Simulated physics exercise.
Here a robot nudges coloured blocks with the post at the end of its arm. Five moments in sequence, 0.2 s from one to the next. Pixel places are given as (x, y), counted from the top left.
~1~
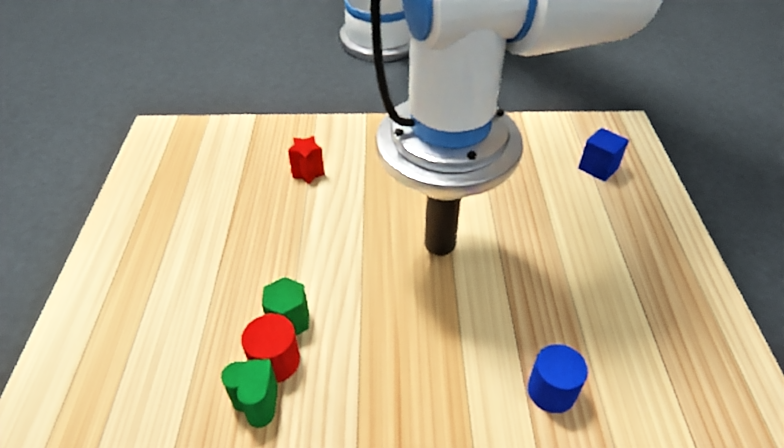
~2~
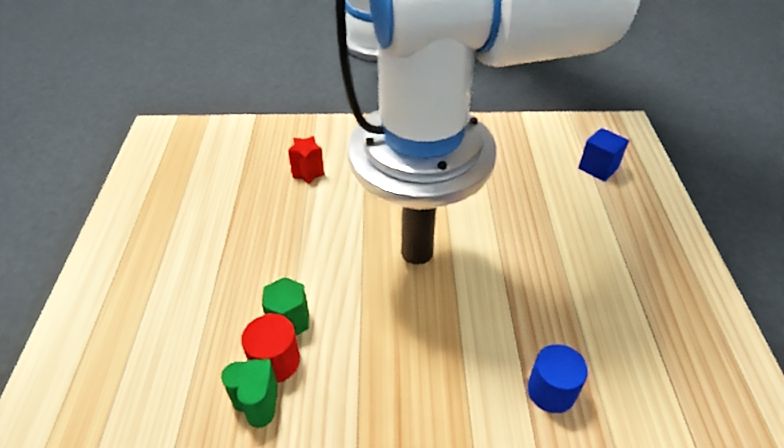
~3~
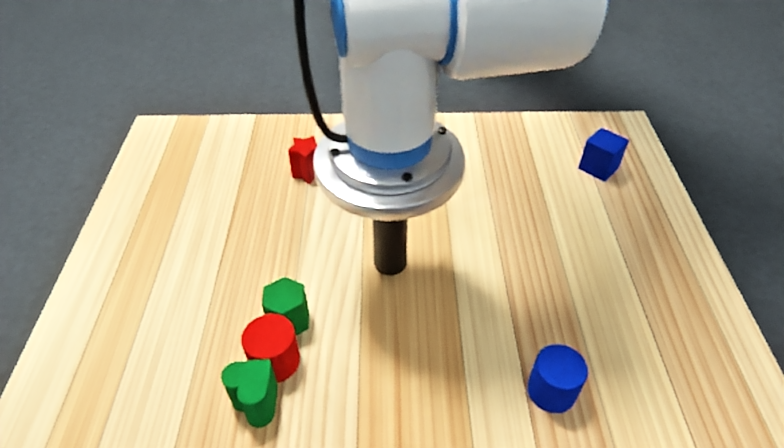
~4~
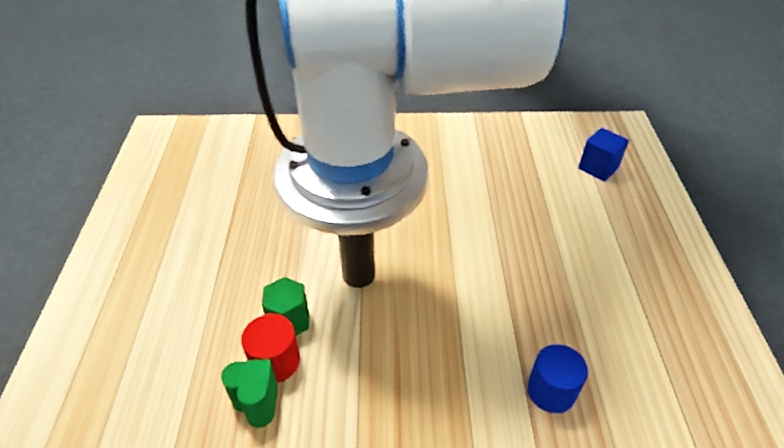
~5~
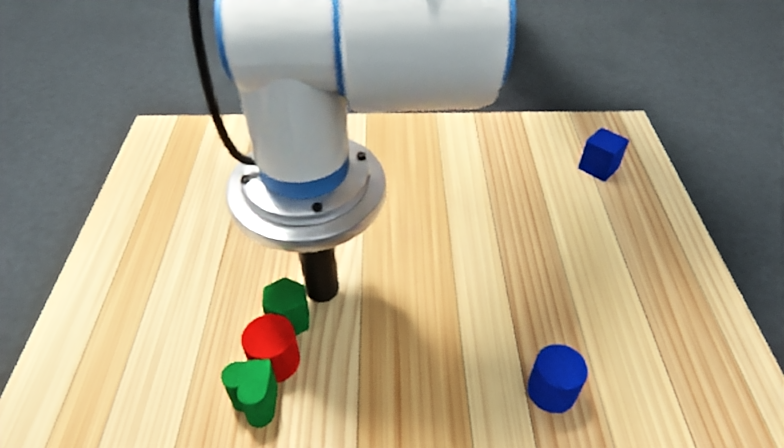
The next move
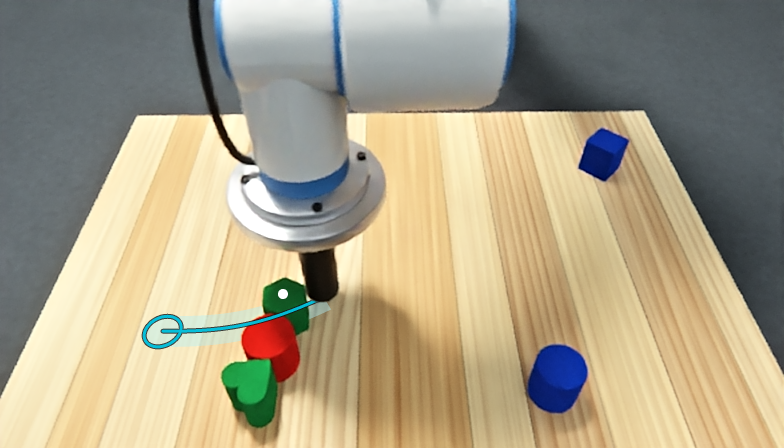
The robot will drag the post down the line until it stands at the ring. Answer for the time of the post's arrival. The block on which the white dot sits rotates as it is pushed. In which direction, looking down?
Counterclockwise rotation.
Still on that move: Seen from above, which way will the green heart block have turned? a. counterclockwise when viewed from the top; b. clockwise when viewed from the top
That would be b.
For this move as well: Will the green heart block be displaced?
Short answer: Yes.
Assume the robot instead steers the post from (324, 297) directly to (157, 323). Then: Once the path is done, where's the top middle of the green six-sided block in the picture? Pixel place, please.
The centre of its top face lies at (226, 316).
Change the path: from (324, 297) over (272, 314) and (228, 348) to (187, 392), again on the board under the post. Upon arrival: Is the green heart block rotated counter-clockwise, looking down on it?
The answer is no.
Path on the board, from (324, 297) via (246, 324), ending at (163, 331); the dot is on the green six-sided block.
What follows on the original path. One third of the way, post at (269, 310); green heart block at (244, 392), turned 20° clockwise; red round block at (254, 348); green six-sided block at (230, 314), turned 15° clockwise.
Two thirds of the way, post at (214, 321); green heart block at (244, 392), turned 20° clockwise; red round block at (254, 348); green six-sided block at (190, 336).
At the end, post at (159, 323); green heart block at (244, 392), turned 20° clockwise; red round block at (254, 348); green six-sided block at (185, 340), turned 20° anticlockwise.
